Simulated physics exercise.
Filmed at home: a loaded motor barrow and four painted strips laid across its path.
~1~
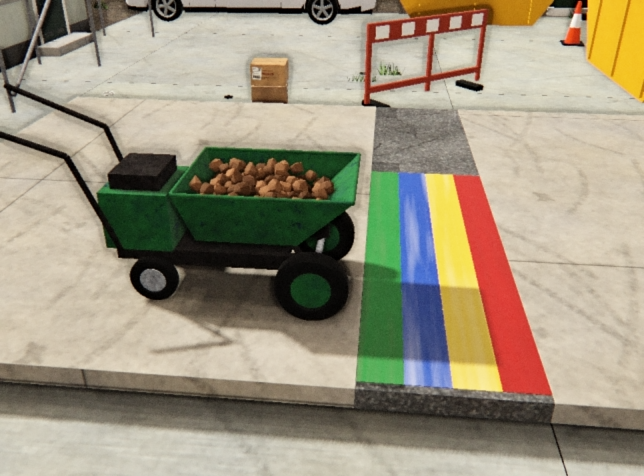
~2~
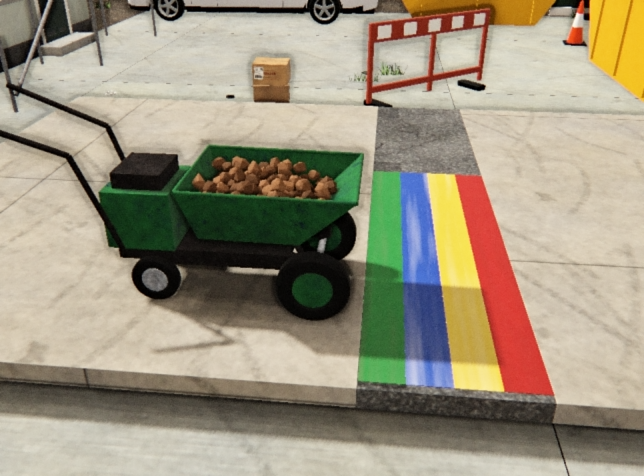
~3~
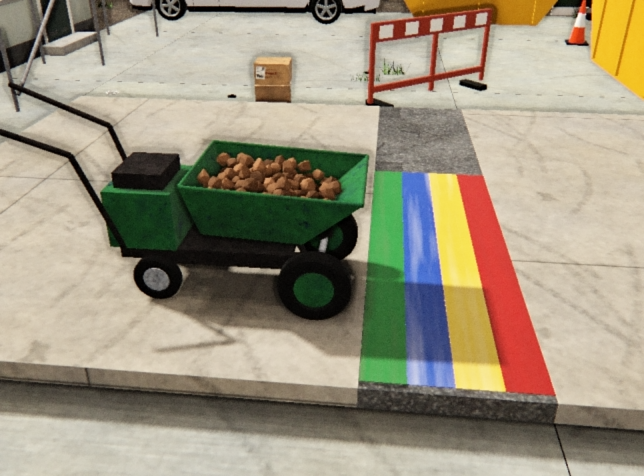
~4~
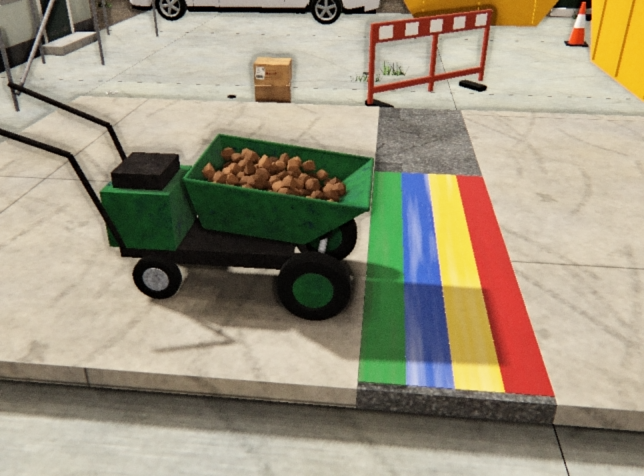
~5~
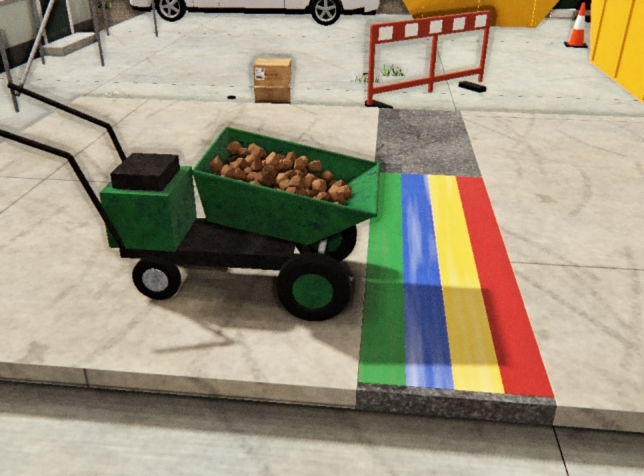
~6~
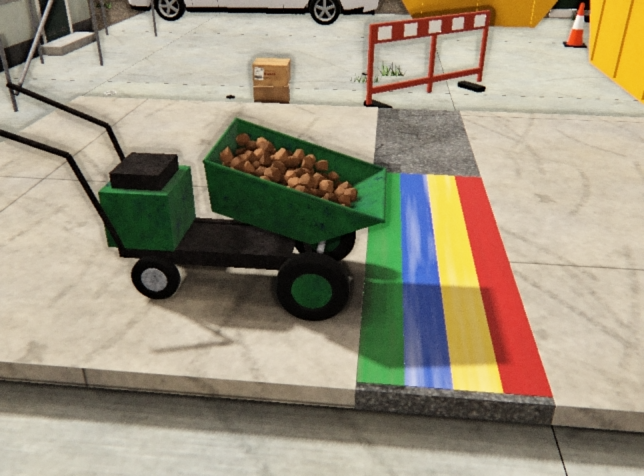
A green motor barrow's loaded skip gradually tilts forward to the right beside four painted strips.
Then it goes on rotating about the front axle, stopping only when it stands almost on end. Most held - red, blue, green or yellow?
Yellow holds the most.
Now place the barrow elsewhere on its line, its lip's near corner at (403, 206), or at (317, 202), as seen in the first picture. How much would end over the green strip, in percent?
First spot 0 per cent, second spot 20 per cent.
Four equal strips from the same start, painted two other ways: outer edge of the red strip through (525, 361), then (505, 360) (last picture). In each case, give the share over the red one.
Shares in order: Close to 30 %; close to 20 %.
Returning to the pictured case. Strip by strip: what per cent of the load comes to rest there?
Green strip around 0, blue strip around 25, yellow strip around 35, red strip around 25.
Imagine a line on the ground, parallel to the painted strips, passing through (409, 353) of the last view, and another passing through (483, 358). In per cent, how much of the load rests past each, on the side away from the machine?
About 90 and 40 %.
Soon after the last picture, skip tipped steeply; all in the skip.
A little later, skip tipped steeply; most in the skip; a small part over the blue strip; a small part over the yellow strip; a stray few over the red strip; a stray few falling.
Later still, skip tipped right over; a small part in the skip; a stray few over the green strip; about a quarter over the blue strip; about a third over the yellow strip; about a quarter over the red strip; a small part off the paint.
At rest, skip tipped right over; a small part in the skip; a stray few over the green strip; about a quarter over the blue strip; about a third over the yellow strip; about a quarter over the red strip; a small part off the paint.
